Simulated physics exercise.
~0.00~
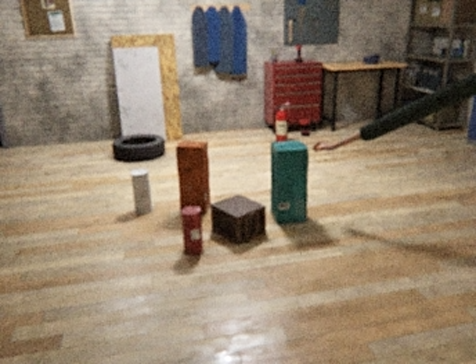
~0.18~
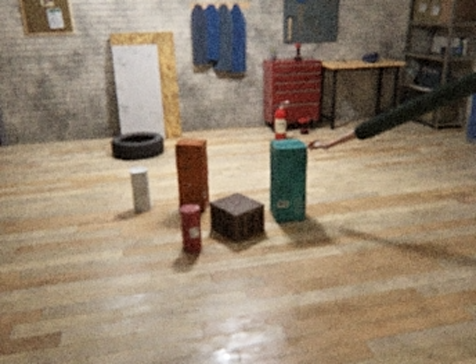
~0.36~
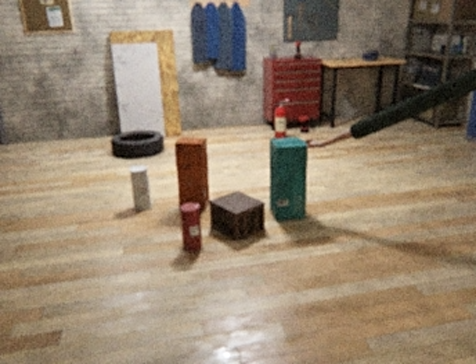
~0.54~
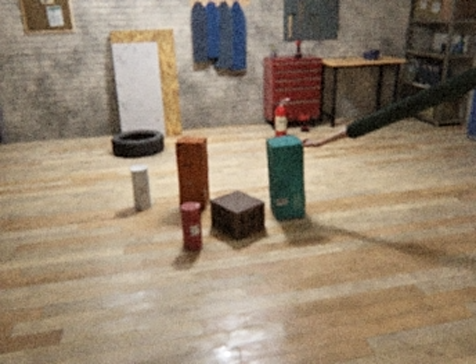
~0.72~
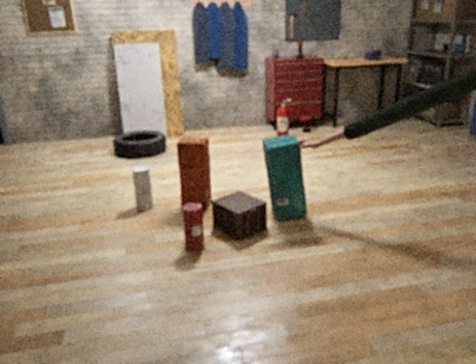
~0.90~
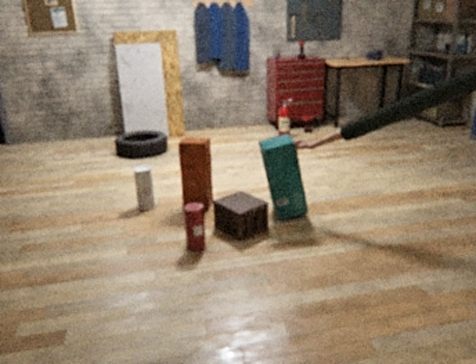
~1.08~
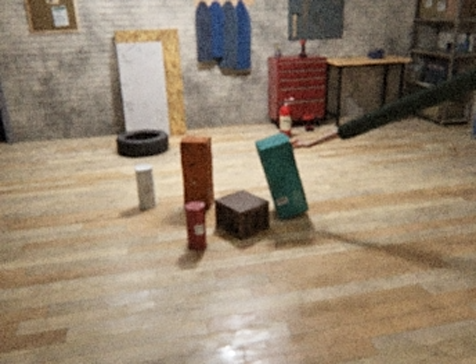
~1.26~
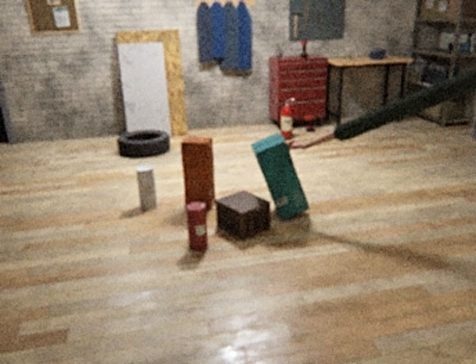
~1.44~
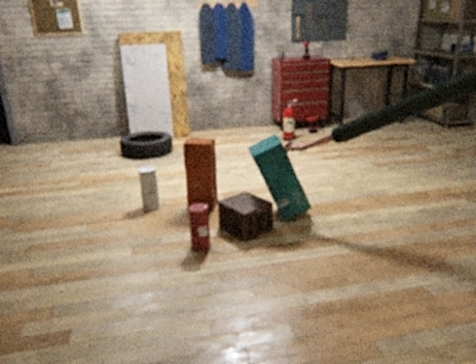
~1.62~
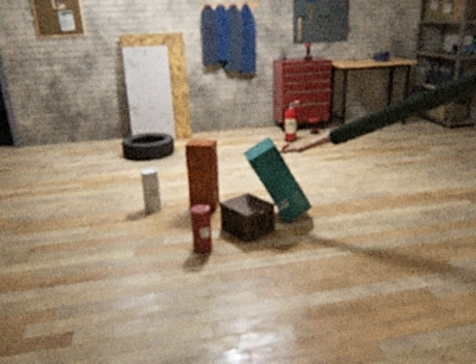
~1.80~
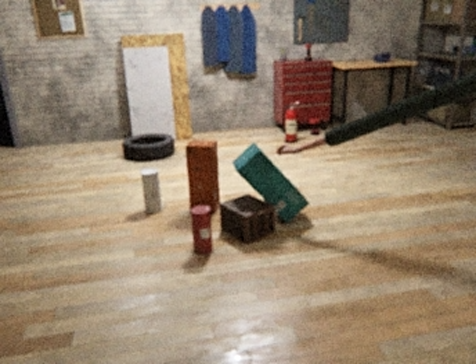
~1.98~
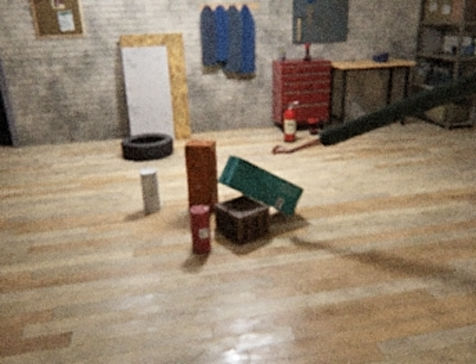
A tall turquoise box was slowly pushed to the left by a dark arm reaching in from the right, tilting further and further until it toppled over onto the low dark crate, while the orange box and the red and white canisters stayed put.
